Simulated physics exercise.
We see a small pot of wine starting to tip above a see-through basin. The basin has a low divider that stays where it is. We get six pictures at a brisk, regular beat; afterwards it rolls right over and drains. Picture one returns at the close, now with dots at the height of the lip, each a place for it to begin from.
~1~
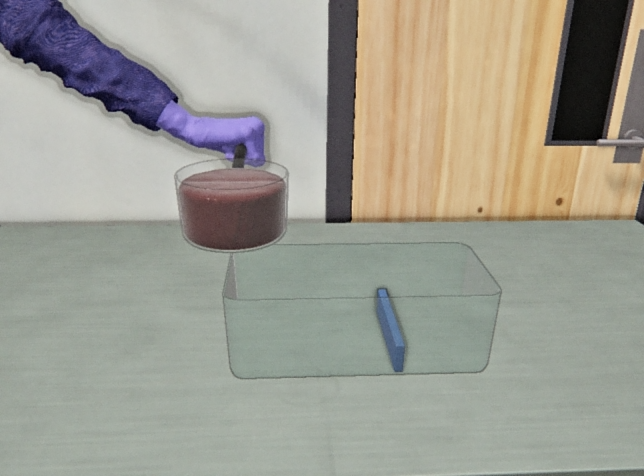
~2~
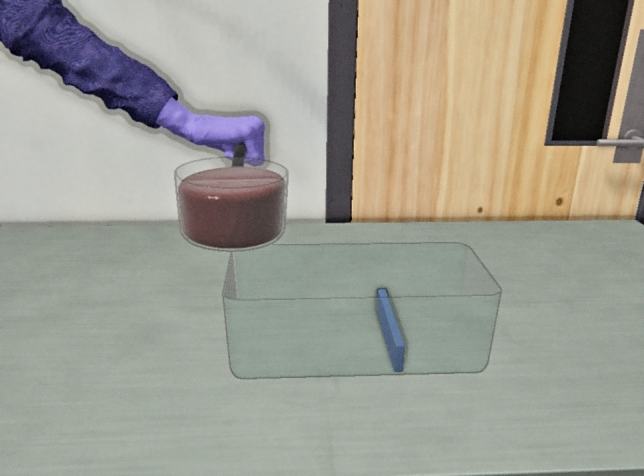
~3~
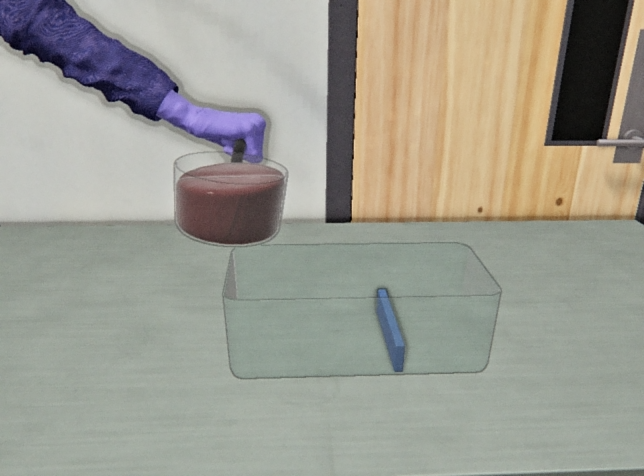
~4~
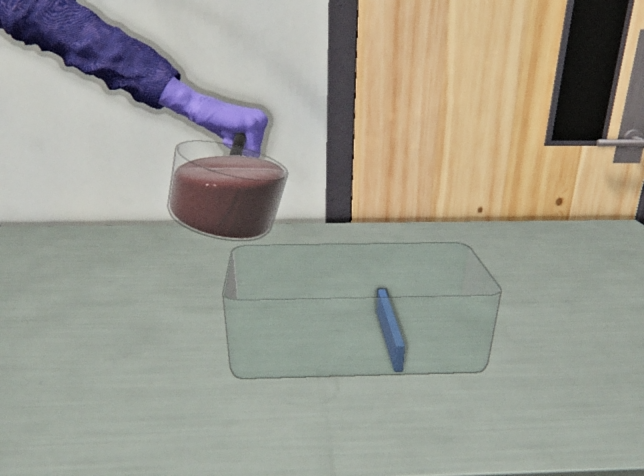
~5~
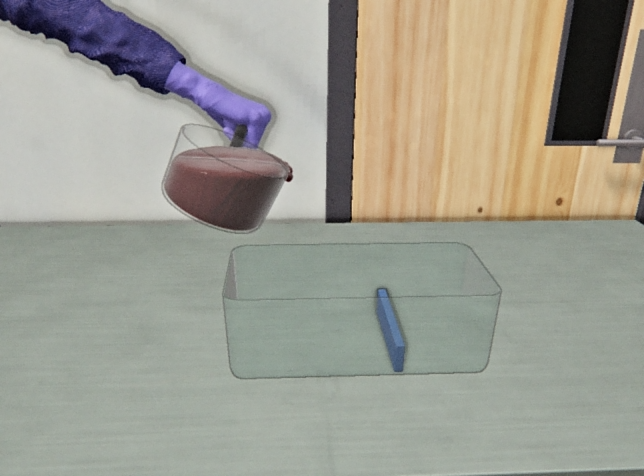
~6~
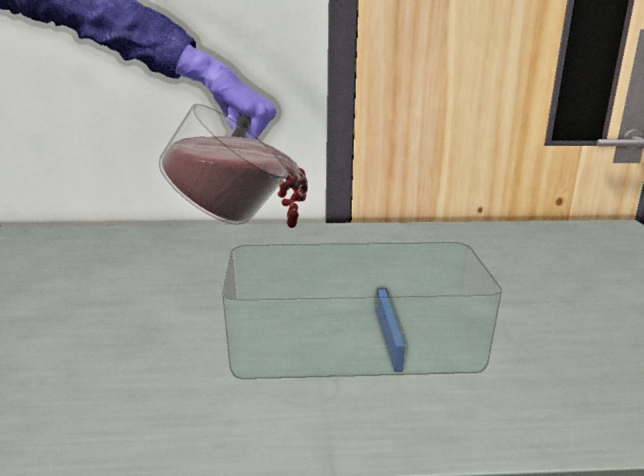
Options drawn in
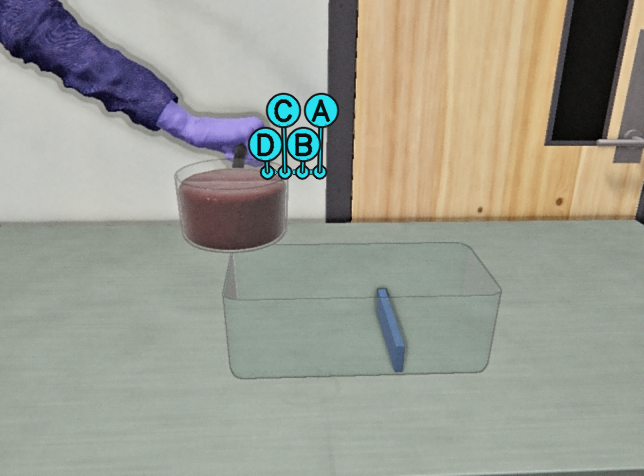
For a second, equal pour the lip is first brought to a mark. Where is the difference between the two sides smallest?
Spot B.
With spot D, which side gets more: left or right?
The left side.
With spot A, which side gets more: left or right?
The right side.
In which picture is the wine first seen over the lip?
In picture 5.
On the marked copy, A at (319, 172); B at (302, 172); C at (284, 172); D at (267, 172).
With A, about 25 % ends left of the wall and 73 % right of it.
With B, about 48 % ends left of the wall and 51 % right of it.
With C, about 77 % ends left of the wall and 21 % right of it.
With D, about 90 % ends left of the wall and 7 % right of it; 3 % is lost outside.
